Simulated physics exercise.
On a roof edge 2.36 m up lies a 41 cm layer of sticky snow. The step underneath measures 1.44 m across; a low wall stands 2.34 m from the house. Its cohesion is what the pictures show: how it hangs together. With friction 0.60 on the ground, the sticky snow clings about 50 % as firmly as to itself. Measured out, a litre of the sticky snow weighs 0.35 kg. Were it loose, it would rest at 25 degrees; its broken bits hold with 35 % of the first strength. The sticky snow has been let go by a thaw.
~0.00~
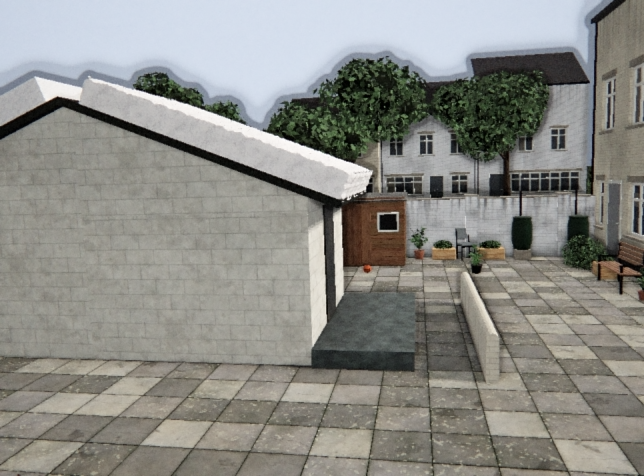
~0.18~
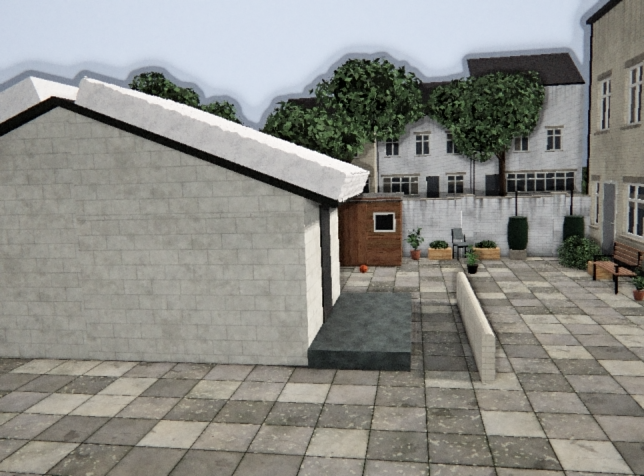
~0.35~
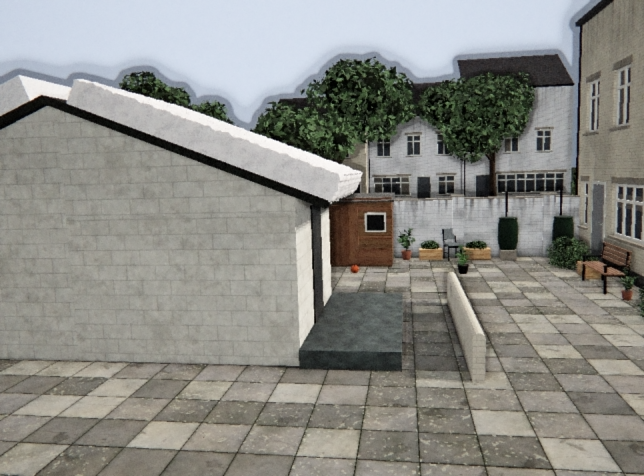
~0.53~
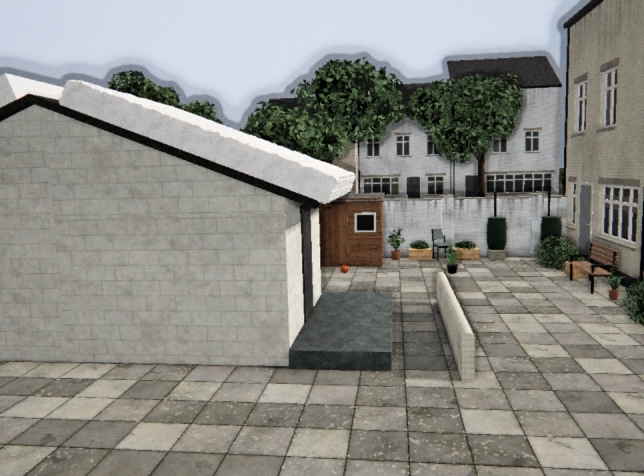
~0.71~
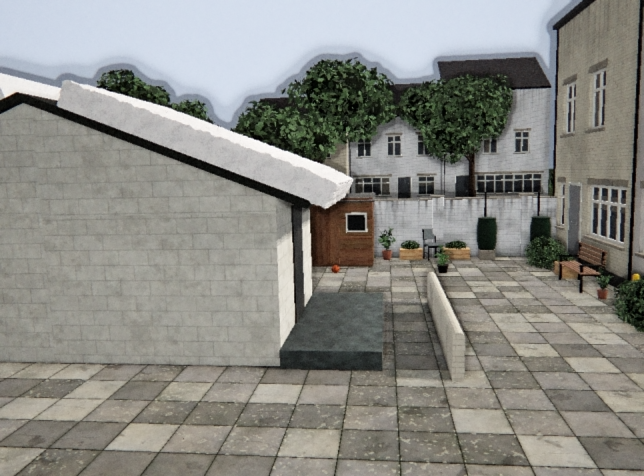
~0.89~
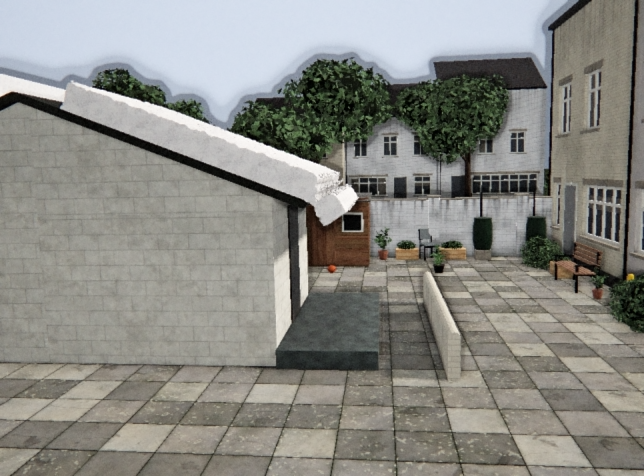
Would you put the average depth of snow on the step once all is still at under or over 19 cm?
My call: Over.
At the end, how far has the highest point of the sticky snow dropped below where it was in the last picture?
Roughly 3.1 m.
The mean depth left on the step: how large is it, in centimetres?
Roughly 23 centimetres, I'd say.
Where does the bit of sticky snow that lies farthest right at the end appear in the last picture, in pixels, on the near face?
You'll find it somewhere near (616, 371) on the near face.
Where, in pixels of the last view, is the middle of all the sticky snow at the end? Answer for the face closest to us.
Around (432, 345).
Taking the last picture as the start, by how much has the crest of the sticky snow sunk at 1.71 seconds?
0.4 m.
By 1.26 s, 91 % of the snow is still up on the roof and 9 % is falling or down.
By 1.71 s, 77 % of the snow is still up on the roof and 23 % is falling or down.
By 2.15 s, 56 % of the snow is still up on the roof and 44 % is falling or down.
By 2.60 s, 25 % of the snow is still up on the roof and 75 % is falling or down.
By 4.40 s, at the end, none of the snow is still up on the roof and the snow on the step is 23 cm deep on average.
